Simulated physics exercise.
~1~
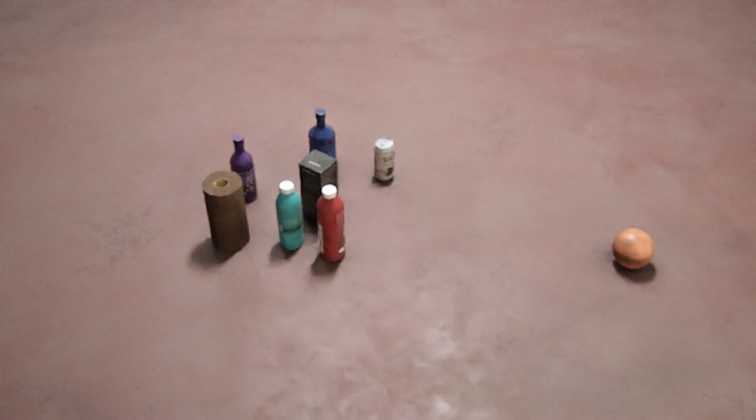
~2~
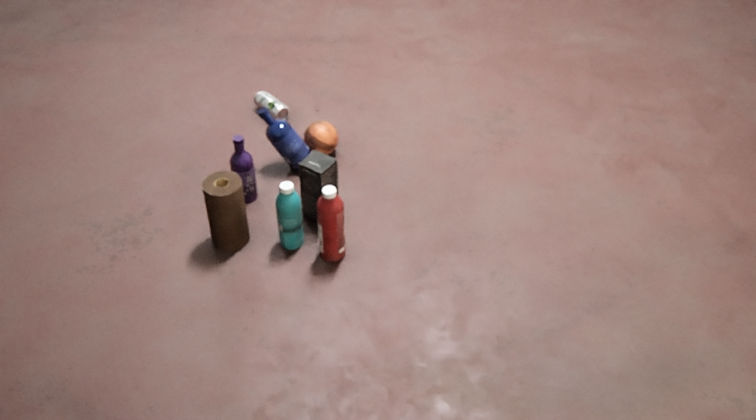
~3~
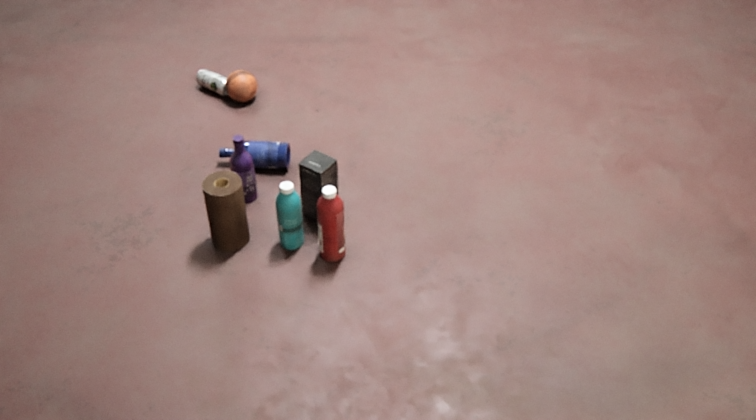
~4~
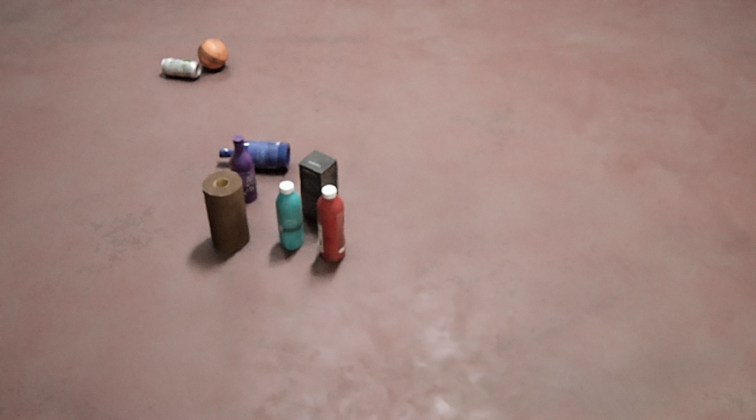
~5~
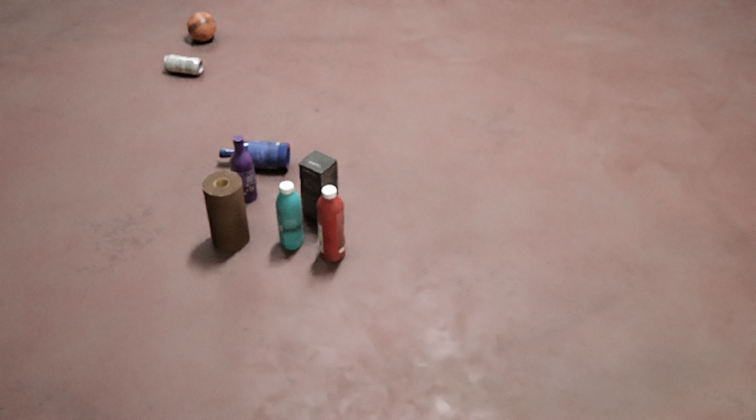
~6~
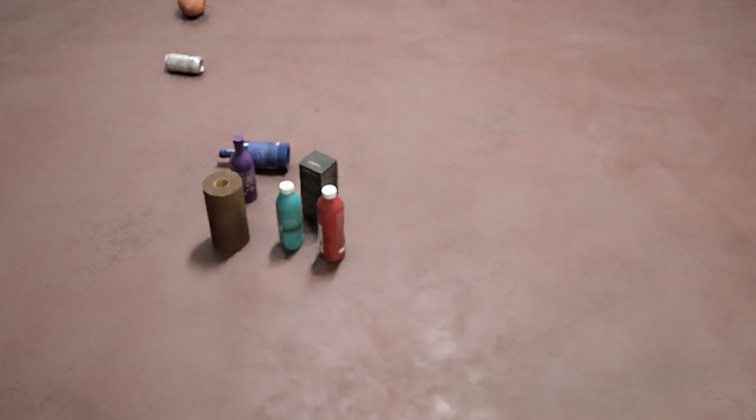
Orange ball rolling left into a group of standing items, toppling a white can and blue bottle, then rolling away toward the top edge.
